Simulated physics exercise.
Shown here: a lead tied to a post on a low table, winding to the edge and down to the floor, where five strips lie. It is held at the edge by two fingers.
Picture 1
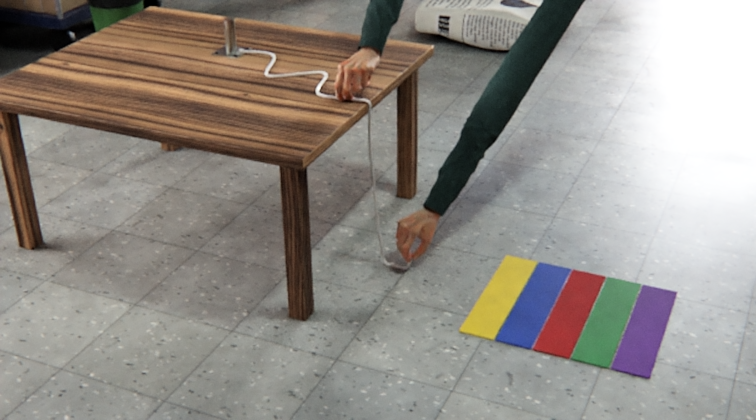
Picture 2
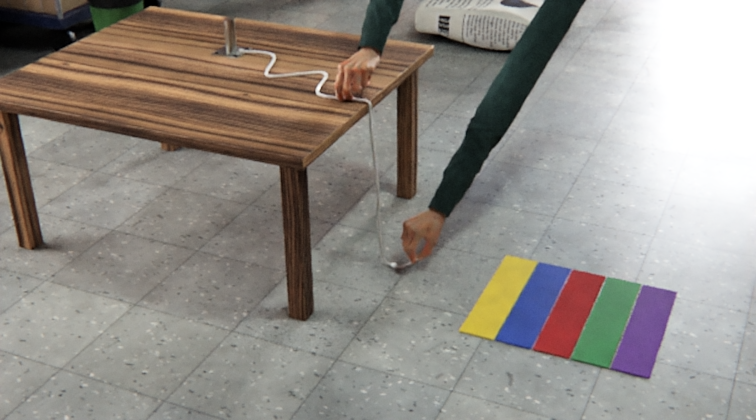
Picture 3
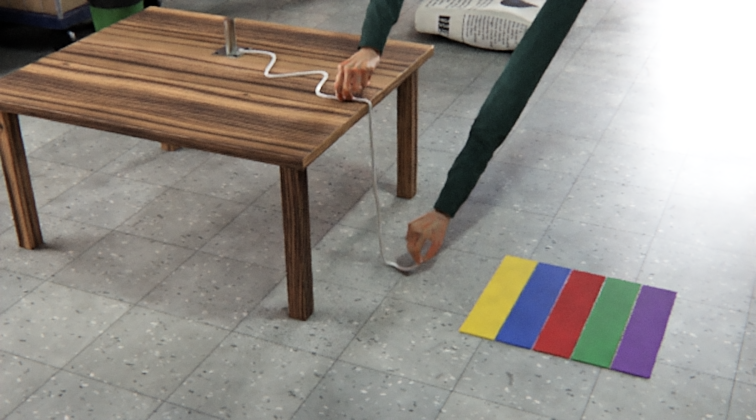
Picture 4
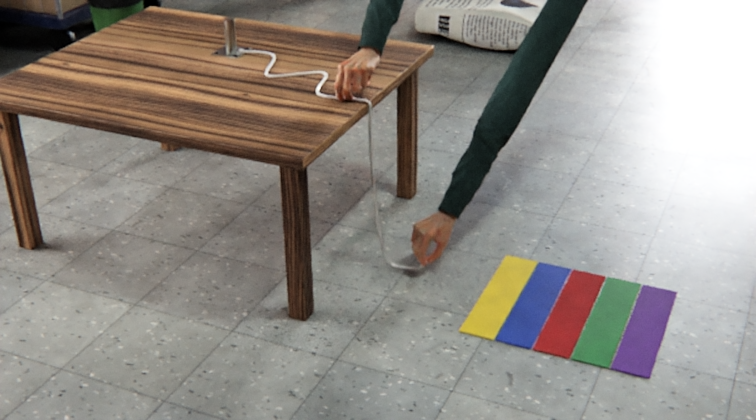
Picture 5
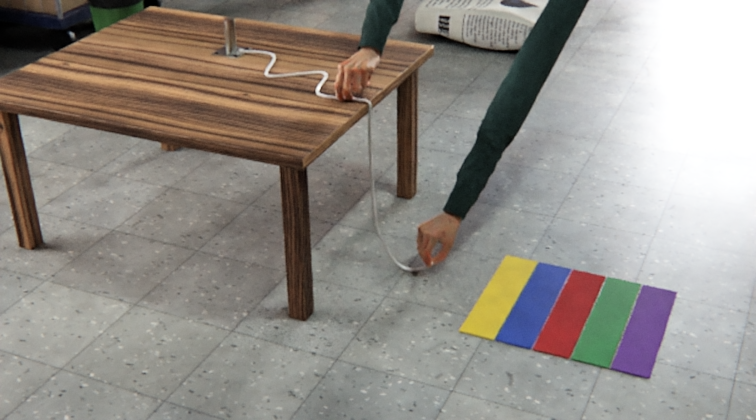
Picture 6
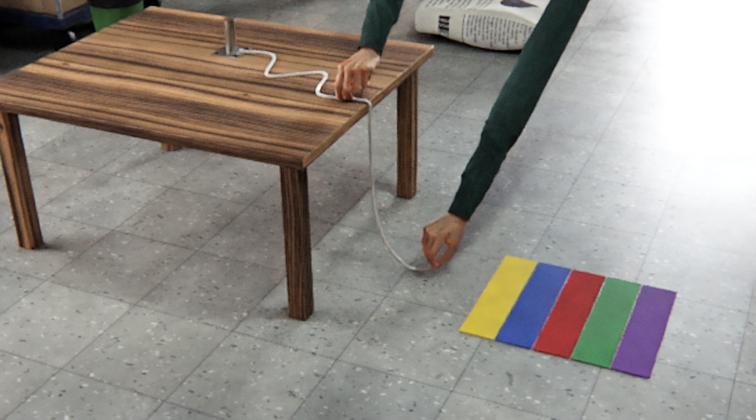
A hand near the floor drew the loose end of a white cord slightly to the right, toward five coloured strips, while another hand held the cord at the edge of a wooden table.
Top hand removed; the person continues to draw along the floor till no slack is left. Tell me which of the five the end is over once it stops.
It is over the green strip.
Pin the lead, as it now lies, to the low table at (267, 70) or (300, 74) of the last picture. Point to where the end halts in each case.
First try at (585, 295), second at (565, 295).
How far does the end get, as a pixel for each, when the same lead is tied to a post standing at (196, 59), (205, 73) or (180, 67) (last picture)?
(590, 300), (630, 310) and (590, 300), roughly.
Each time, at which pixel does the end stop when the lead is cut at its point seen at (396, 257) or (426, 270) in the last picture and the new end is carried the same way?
In turn, (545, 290) for the first and (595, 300) for the second.
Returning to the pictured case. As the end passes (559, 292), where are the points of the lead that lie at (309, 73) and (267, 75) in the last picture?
To (338, 83) and (305, 73).
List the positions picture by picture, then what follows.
The first picture shows end (411, 258); yellow (485, 320); blue (521, 329); red (558, 338); green (597, 347); purple (636, 357).
The second picture shows end (417, 260); lead through (270, 54) (278, 77) (321, 84) (365, 102) (376, 174) (380, 242).
The third picture shows end (421, 261).
The fourth picture shows end (427, 262); lead through (270, 54) (278, 77) (321, 84) (365, 102) (373, 173) (381, 242).
The fifth picture shows end (432, 263).
The sixth picture shows end (437, 264); lead through (270, 54) (278, 77) (321, 84) (365, 102) (372, 173) (385, 242).
A little later, end near (559, 292); over red.
Next, end near (594, 299); over green.
When it is tight, end near (615, 304); over green. It gets as far as the green strip.
